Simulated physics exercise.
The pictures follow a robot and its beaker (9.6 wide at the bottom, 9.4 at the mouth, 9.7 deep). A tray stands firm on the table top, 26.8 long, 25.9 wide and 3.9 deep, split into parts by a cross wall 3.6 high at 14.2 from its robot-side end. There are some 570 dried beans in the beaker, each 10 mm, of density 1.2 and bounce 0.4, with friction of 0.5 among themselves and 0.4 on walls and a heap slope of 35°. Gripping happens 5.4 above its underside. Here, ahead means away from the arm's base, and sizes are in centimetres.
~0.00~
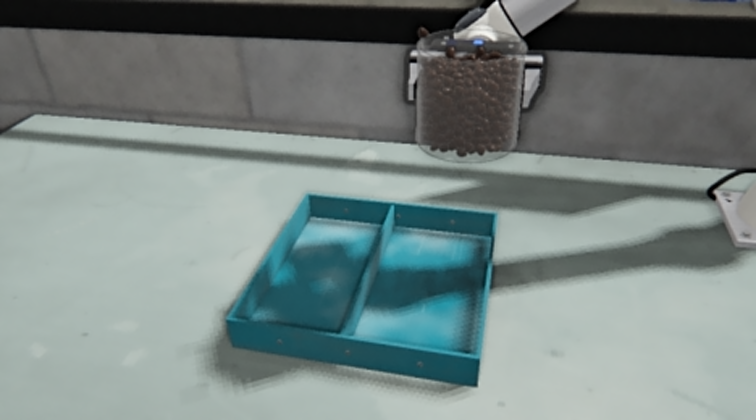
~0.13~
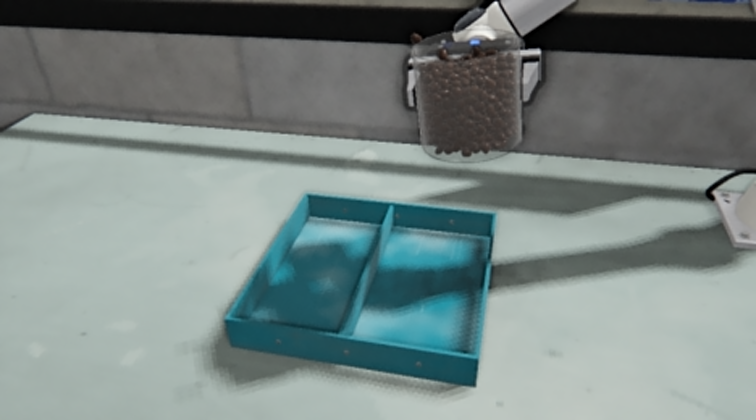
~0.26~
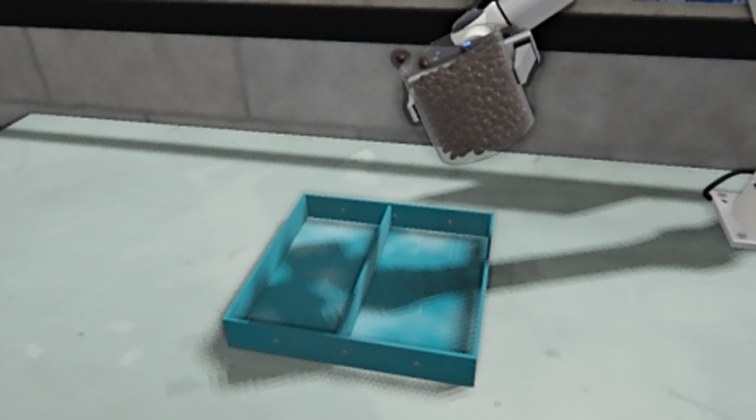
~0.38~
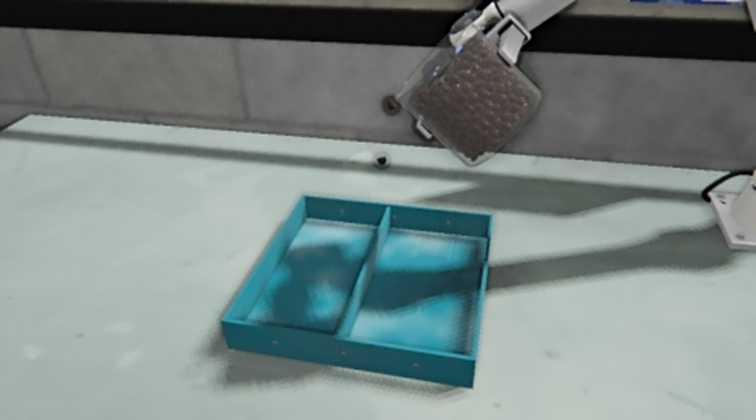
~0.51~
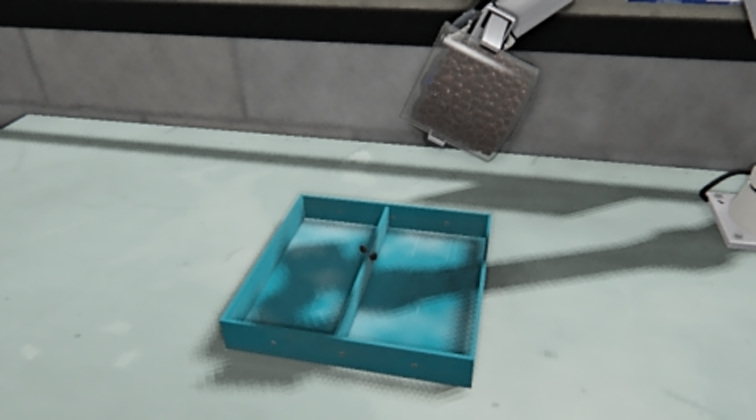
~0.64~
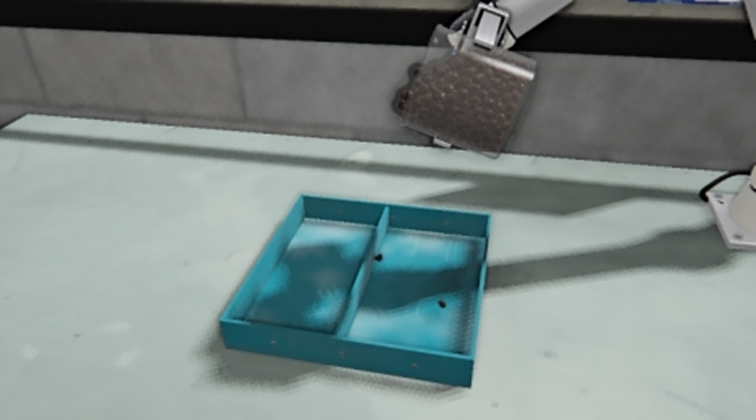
At first, a robot gripper holds a clear beaker full of brown beans upright above and behind a teal tray split by a divider. The beaker then tips steadily to the left, and two beans drop out, landing in the tray's right-hand part while the rest stay inside the steeply tilted beaker.
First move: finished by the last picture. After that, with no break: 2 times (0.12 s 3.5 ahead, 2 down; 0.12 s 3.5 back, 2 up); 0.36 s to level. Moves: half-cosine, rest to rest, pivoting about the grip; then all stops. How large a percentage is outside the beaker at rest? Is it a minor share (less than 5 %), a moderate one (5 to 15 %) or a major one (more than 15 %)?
A major share.
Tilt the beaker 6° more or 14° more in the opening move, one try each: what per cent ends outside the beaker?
35 and 50 %.
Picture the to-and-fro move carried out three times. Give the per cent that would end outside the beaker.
In that case, some 30 per cent.
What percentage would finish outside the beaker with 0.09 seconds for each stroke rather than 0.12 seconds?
In that case around 30 per cent.
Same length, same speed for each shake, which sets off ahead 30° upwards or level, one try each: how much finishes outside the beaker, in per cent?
Try one gives about 55 in a hundred, try two about 40 in a hundred.
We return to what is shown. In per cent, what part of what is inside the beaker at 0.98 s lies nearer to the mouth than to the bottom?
Roughly 40 per cent.
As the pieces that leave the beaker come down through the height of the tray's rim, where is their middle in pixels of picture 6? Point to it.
Roughly at (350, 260).
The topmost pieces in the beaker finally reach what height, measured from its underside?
I'd put it at close to 9.0 centimetres.
After 0.98 s, tilted 72° forward, highest piece 28 above the table; 497 in the beaker, 29 in the far-side part, 2 in the robot-side part, 38 in flight or on a rim.
After 1.31 s, tilted 32° forward, highest piece 30 above the table; 445 in the beaker, 75 in the far-side part, 42 in the robot-side part, 2 on the table or floor, 2 in flight or on a rim.
After 1.68 s, level, highest piece 30 above the table; 445 in the beaker, 77 in the far-side part, 42 in the robot-side part, 2 on the table or floor.
After 2.73 s, level, highest piece 30 above the table; 445 in the beaker, 77 in the far-side part, 42 in the robot-side part, 2 on the table or floor.
In the end, 445 in the beaker, 77 in the far-side part, 42 in the robot-side part, 2 on the table or floor. That is 21 % outside the beaker.
